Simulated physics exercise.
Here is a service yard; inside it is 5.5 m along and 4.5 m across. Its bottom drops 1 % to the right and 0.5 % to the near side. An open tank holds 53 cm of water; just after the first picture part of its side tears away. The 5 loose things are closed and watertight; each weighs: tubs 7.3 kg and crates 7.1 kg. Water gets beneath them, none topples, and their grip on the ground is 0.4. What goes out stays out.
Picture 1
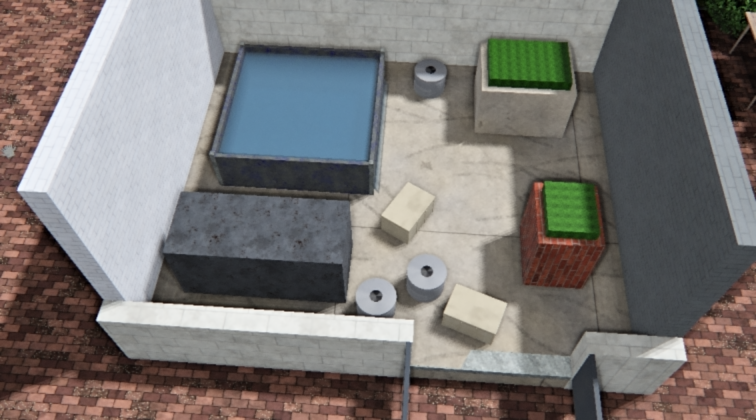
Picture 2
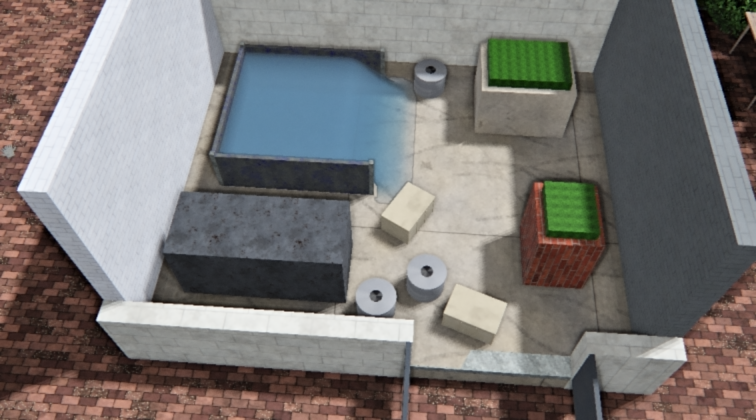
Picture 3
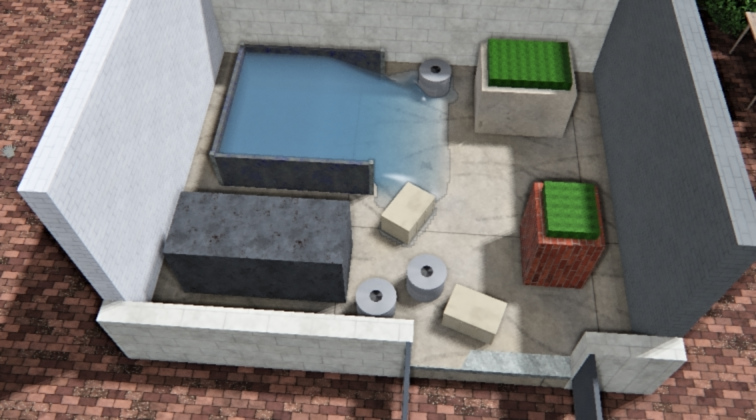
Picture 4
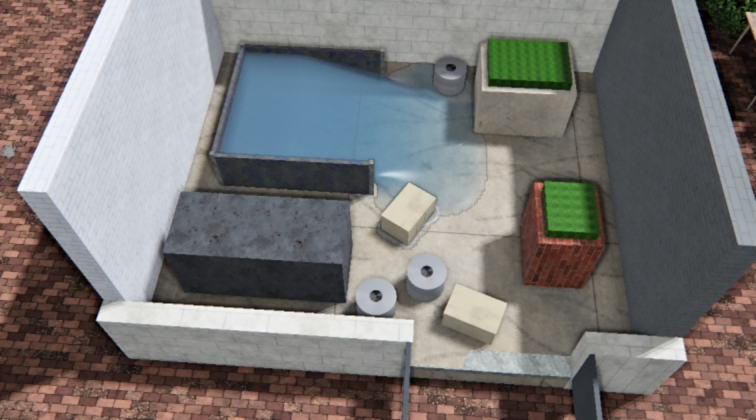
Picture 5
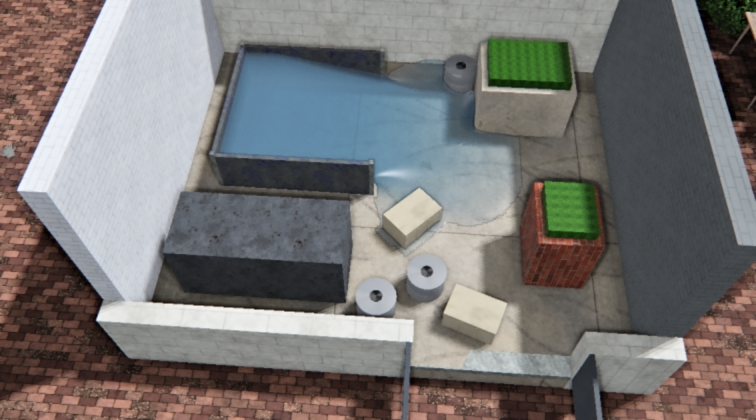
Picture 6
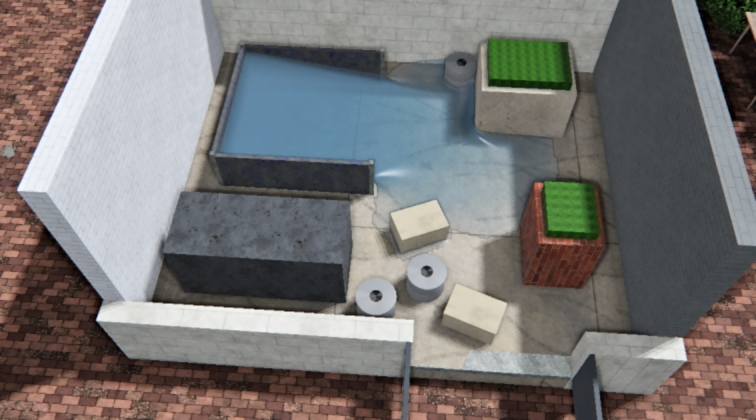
Water pours from the open tank across the yard, shifting a tub, then a crate.
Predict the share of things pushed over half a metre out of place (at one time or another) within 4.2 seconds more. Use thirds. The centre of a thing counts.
Share: One to two thirds.
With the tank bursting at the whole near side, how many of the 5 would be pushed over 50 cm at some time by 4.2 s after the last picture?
In that case 4 of them.
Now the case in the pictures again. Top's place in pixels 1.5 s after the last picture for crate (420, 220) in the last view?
Near (437, 245).
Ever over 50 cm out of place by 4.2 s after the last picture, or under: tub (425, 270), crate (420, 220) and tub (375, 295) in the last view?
In that order: Less, past it, under.
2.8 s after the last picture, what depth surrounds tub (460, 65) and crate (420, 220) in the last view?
Roughly 12 and 3 cm.
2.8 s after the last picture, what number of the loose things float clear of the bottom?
2 of them.
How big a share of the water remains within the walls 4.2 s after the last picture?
Some 86 per cent remains.
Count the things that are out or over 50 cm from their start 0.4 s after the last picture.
2 of them.
Then, 0.4 s after the last picture 2 of 5 are over 50 cm from their spots; 1 afloat.
Then, 1.5 s after the last picture 2 of 5 are over 50 cm from their spots; 1 afloat.
Then, 2.8 s after the last picture 3 of 5 are over 50 cm from their spots; 2 afloat.
Then, 4.2 s after the last picture 2 of 5 are over 50 cm from their spots, and 3 have been at some point; 4 afloat.
